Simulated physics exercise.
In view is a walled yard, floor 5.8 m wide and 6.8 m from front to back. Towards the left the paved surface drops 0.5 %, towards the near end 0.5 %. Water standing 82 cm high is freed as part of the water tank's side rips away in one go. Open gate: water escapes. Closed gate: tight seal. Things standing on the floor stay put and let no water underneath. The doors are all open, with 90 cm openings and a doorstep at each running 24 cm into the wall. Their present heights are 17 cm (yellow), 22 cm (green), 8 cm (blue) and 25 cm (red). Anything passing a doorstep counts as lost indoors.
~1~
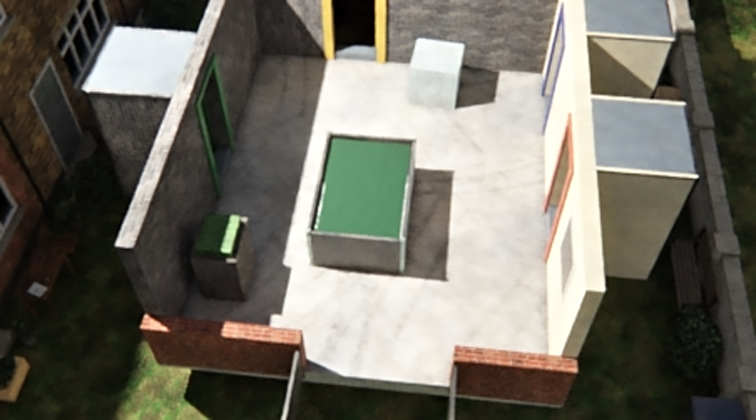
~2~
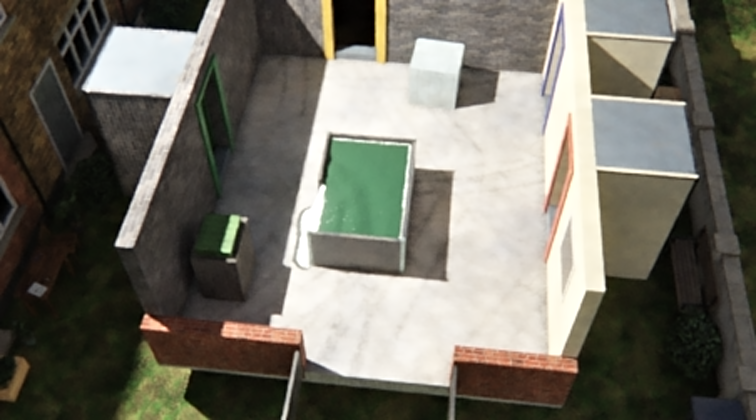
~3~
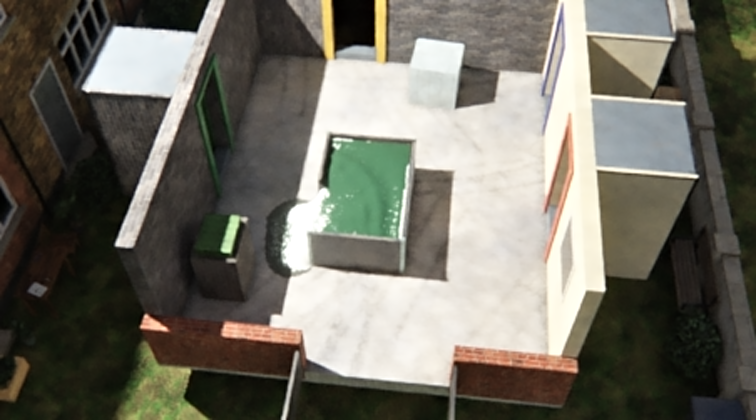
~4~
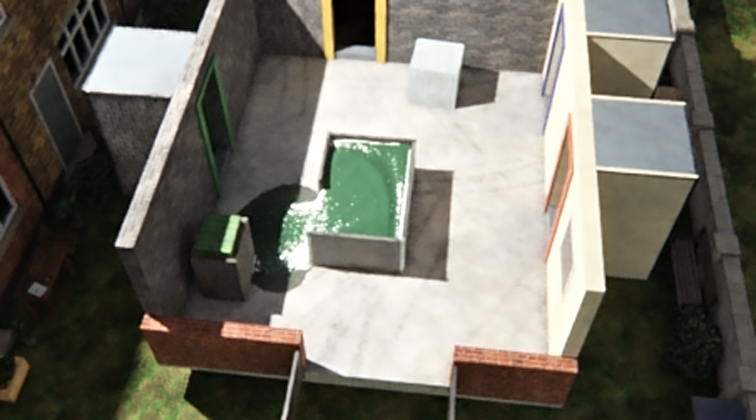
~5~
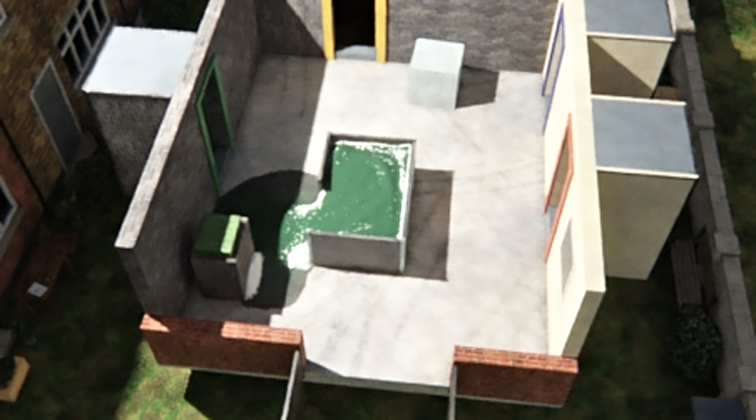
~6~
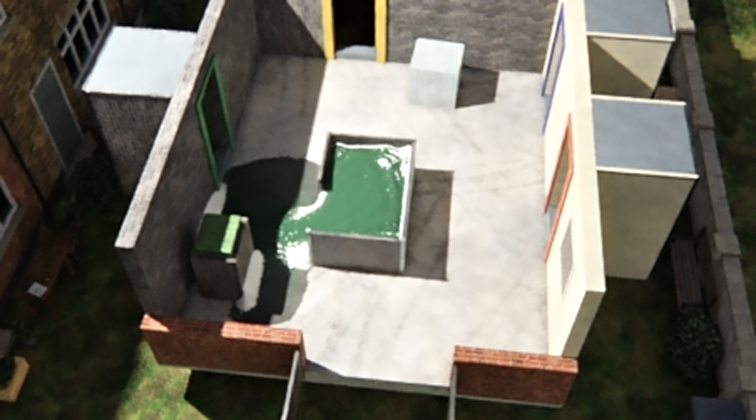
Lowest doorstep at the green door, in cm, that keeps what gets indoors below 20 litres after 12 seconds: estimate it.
My estimate is 17 cm.
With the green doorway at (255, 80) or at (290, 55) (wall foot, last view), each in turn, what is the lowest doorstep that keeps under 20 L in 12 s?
Roughly 10.5 cm for the first and 18 cm for the second.
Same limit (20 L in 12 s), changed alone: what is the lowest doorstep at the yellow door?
Yellow would need about 10.5 cm on its own.
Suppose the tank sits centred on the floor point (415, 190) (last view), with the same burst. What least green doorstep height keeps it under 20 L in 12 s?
Close to 28 cm would do it.
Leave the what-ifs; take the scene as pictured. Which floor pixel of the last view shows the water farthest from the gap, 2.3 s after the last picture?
Around pixel (261, 57).
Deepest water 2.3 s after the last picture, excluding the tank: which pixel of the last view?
At about (175, 344).
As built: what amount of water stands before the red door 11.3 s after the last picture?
Some 4.0 cm.
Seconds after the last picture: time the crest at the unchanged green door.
Approximately 1.0 s.
Then, 0.7 s after the last picture water covers 20 % of the floor, deepest (54 cm) near (206, 241); 24 cm at the green door, 1 litre in over its 22 cm doorstep.
Then, 2.3 s after the last picture water covers 50 % of the floor, deepest (36 cm) near (175, 344); 18 cm at the green door, 5 litres in over its 22 cm doorstep.
Then, 11.3 s after the last picture water covers 100 % of the floor, deepest (11 cm) near (548, 381); 8 cm at the green door, 5 litres in over its 22 cm doorstep.
At the green door as built, the water peaked near 24 cm, 0.9 s after the last picture.
With a doorstep of 14.5 cm, 36 litres would have come in within the 12 s; with 19.5 cm, 11 litres. So under 20 litres takes about 17 cm.
